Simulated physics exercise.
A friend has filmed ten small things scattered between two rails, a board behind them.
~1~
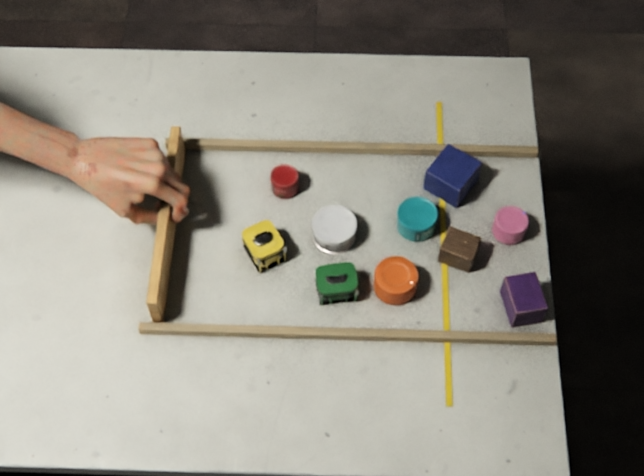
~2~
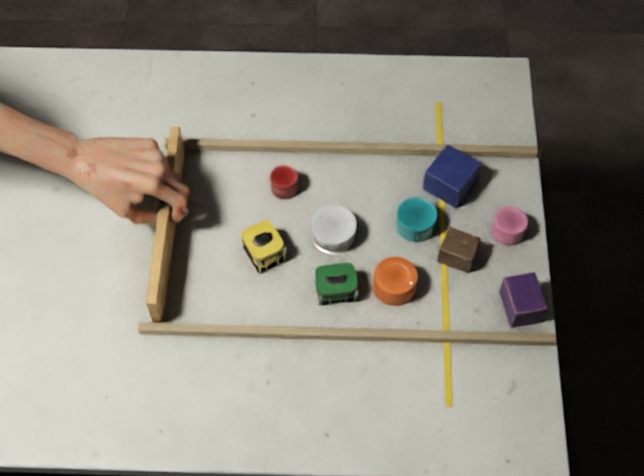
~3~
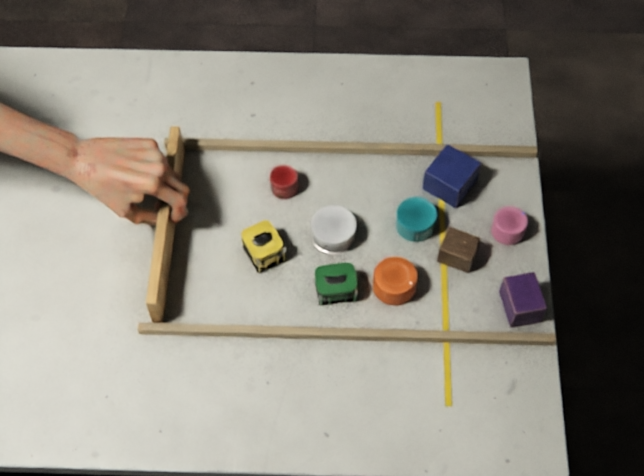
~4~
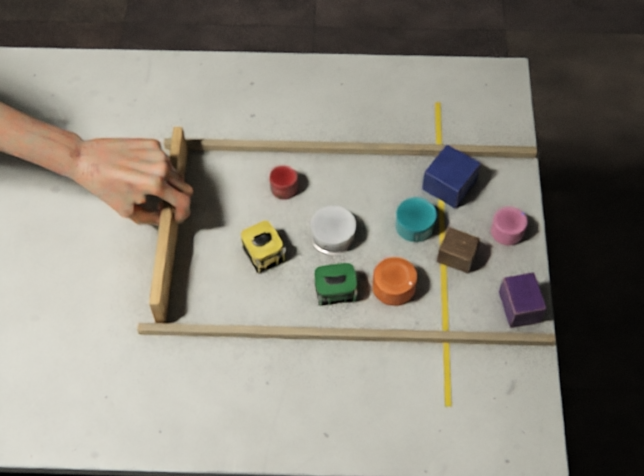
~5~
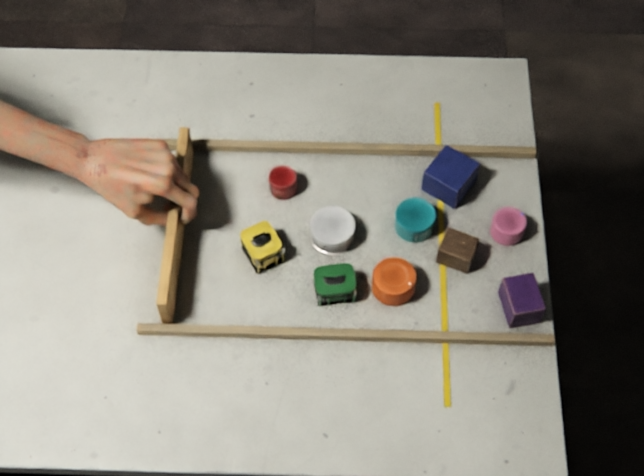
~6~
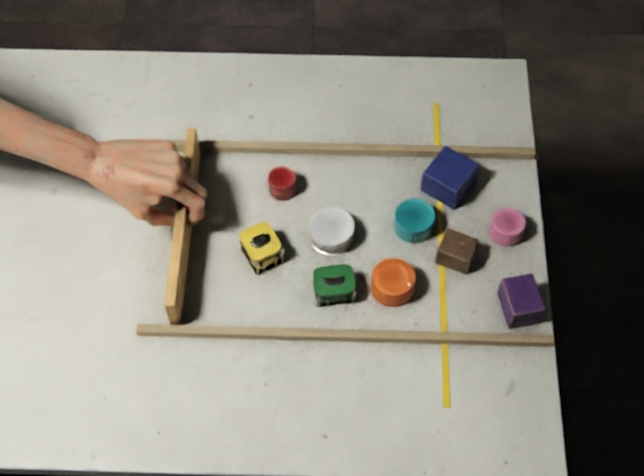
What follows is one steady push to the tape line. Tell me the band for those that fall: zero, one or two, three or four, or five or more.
As it turns out, the number that fall off is zero.
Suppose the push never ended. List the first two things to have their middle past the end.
The order is the pink lid, then the purple block.
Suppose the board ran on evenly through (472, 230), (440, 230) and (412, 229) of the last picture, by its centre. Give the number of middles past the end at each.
Place by place, 2, 0 and 0.
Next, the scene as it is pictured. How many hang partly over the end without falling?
It comes to 2.
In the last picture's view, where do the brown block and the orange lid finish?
The brown block stops around (495, 250); the orange lid around (504, 286).
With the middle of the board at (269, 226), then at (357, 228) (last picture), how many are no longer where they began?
The counts are 2 and 6.
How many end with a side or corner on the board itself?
It touches 4.
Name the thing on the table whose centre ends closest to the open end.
That is the pink lid.
Soon after, none off yet; purple block at rest near (521, 301); pink lid at rest near (507, 227); brown block at rest near (457, 251).
In the end, the number that fall off is zero.
